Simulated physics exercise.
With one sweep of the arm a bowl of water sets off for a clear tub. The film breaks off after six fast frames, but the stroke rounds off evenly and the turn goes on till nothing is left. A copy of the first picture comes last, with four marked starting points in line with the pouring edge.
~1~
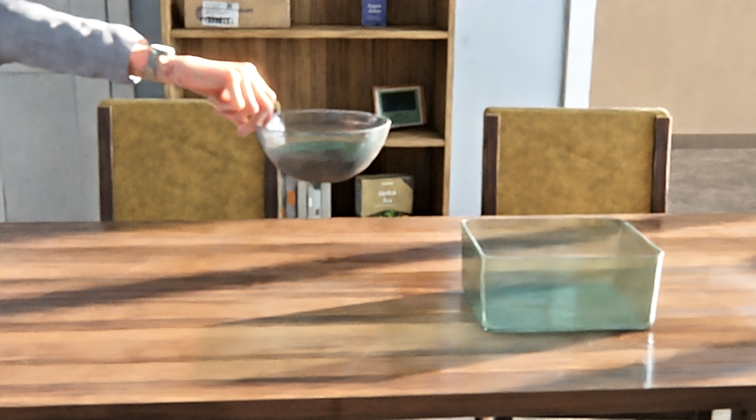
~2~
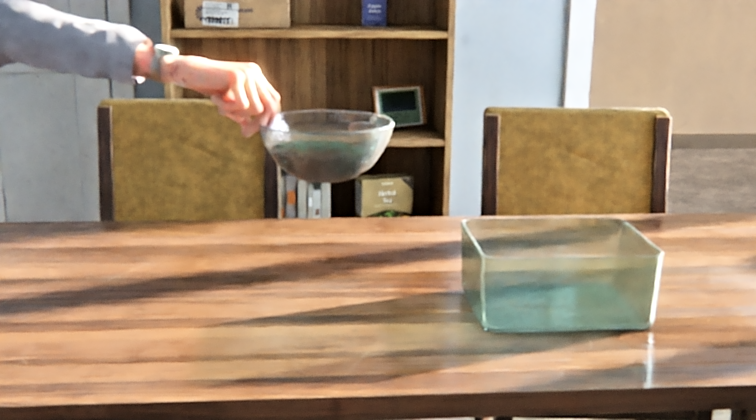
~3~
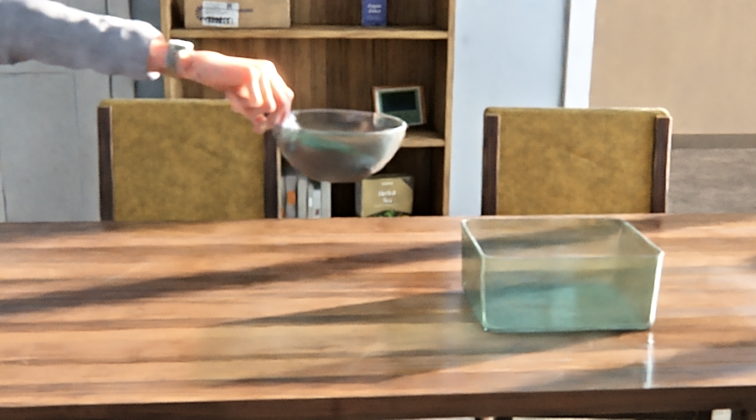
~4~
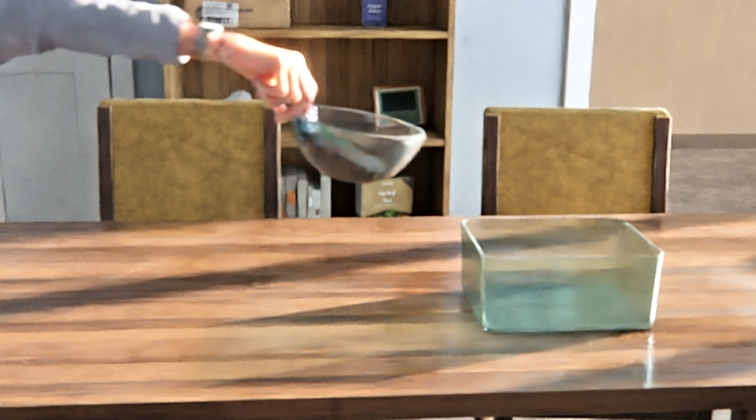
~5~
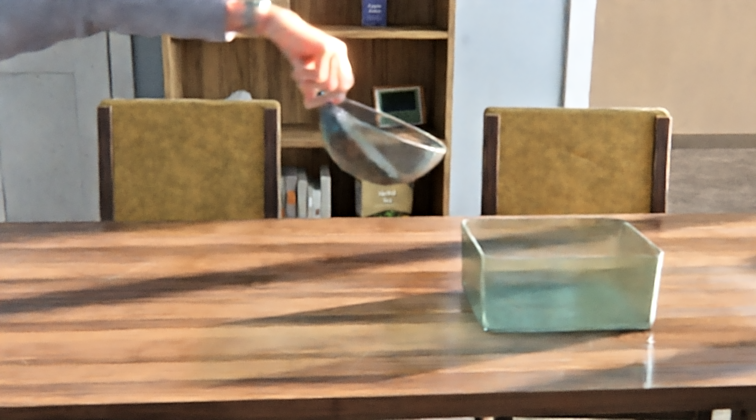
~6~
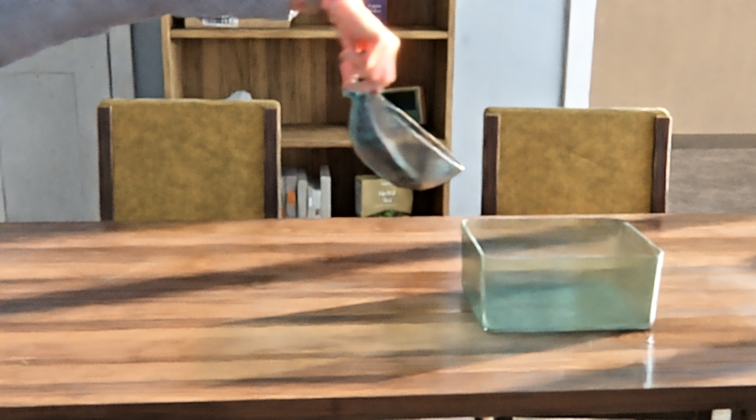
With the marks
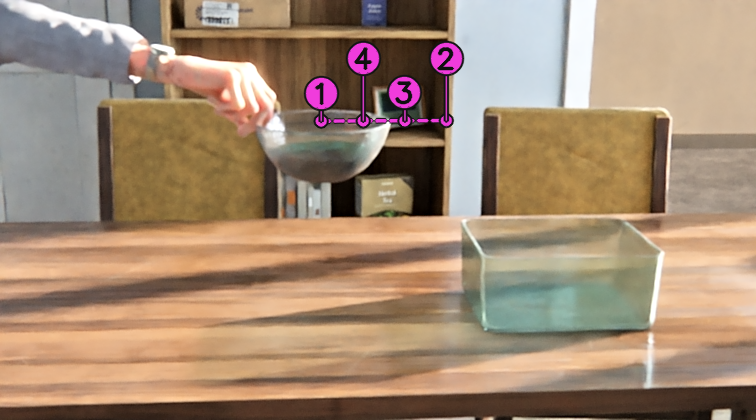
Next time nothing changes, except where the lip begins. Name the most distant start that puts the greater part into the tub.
The answer is place 4.
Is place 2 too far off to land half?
No, not at all.
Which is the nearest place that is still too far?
Here it is place 1.
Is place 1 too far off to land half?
Yes.
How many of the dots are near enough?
Three of them.
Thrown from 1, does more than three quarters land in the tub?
No, less.
On the marked copy, 1 at (321, 121); 2 at (446, 120); 3 at (404, 120); 4 at (363, 120).
Choosing 1, about 30 % lands in the tub, 63 % falls short and 7 % goes beside or beyond.
Choosing 2, about 89 % lands in the tub, 8 % falls short and 3 % goes beside or beyond.
Choosing 3, about 85 % lands in the tub, 7 % falls short and 7 % goes beside or beyond.
Choosing 4, about 68 % lands in the tub, 20 % falls short and 13 % goes beside or beyond.
